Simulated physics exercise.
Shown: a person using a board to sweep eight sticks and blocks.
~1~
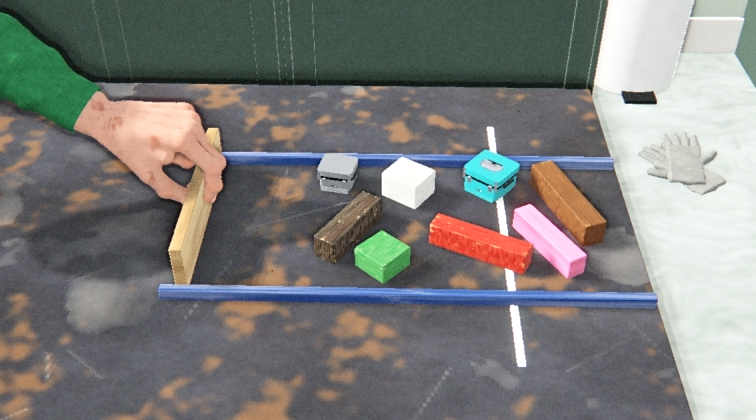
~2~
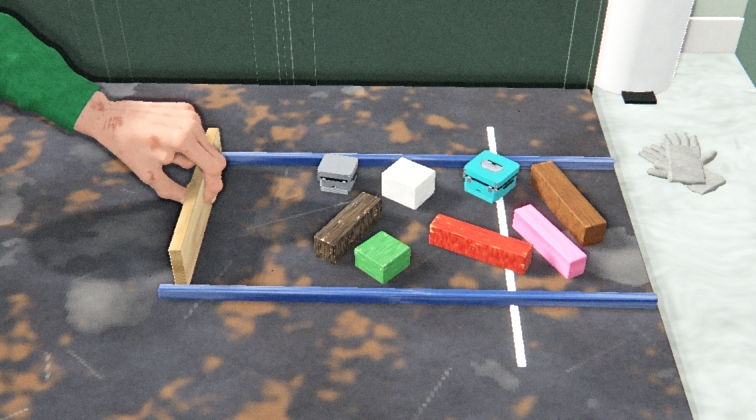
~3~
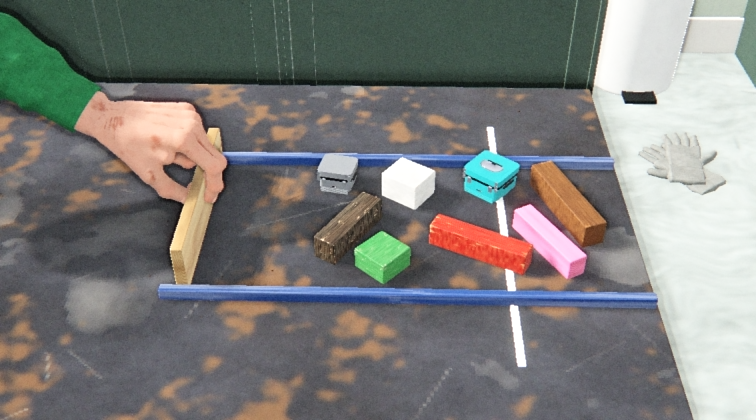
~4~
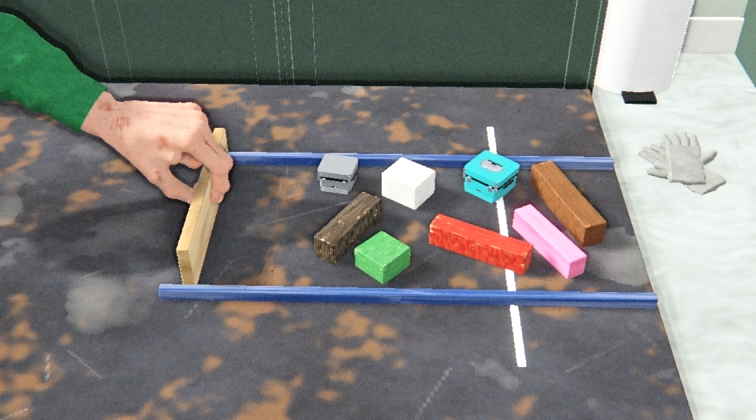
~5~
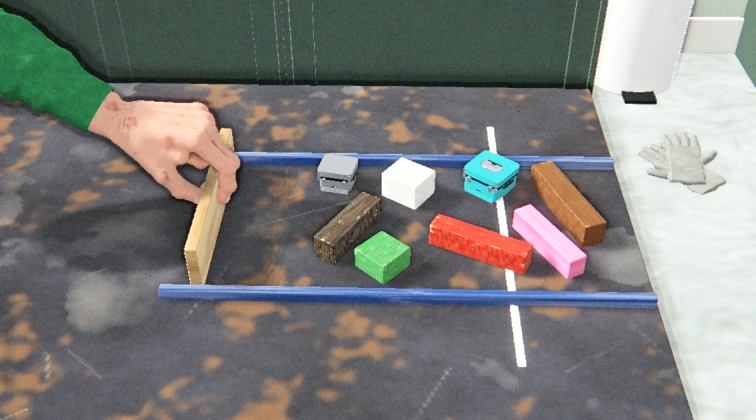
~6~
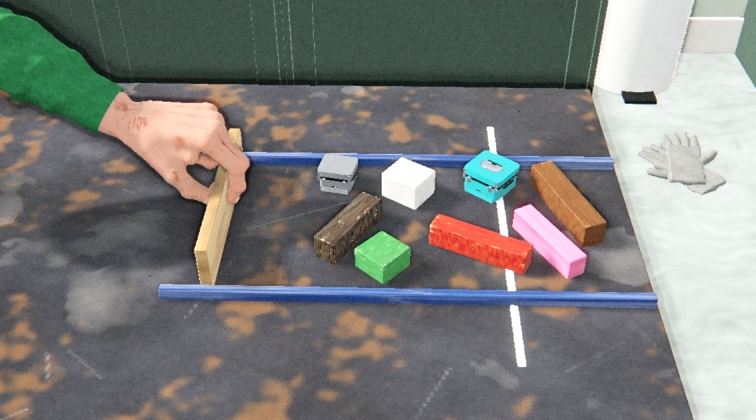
A hand slides a wooden board slightly right toward eight untouched, motionless sticks and blocks.
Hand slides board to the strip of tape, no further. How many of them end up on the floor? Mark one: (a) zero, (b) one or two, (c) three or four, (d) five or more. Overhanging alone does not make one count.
(a) zero.
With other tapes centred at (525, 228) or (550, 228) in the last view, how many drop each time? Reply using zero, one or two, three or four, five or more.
Not one; one to two.
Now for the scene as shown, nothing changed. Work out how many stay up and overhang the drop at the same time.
The total here is 0.
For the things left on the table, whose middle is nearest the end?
Brown bar.
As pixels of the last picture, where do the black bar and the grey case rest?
Taking them in turn, first comes (517, 226), then (514, 171).
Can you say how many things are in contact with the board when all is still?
It ends up touching 3.
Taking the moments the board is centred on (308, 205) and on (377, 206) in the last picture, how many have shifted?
Answer - first 0, then 4.
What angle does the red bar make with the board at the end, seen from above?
About 30 degrees.
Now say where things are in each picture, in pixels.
Brown bar (566, 202); pink stick (548, 241); turquoise case (491, 177); board (199, 203); tape (504, 227), in the first frame.
Pink stick (548, 241); green block (383, 257), in the second frame.
Turquoise case (491, 177); board (200, 203), in the third frame.
Brown bar (566, 203); black bar (349, 227), in the fourth frame.
Pink stick (548, 241); grey case (338, 174), in the fifth frame.
Brown bar (566, 203); pink stick (548, 241); turquoise case (491, 177); board (222, 203); tape (504, 227), in the sixth frame.
A little later, none off yet; brown bar at rest near (566, 203); pink stick at rest near (548, 241); turquoise case at rest near (491, 177).
When it is over, the number that fall off is zero.
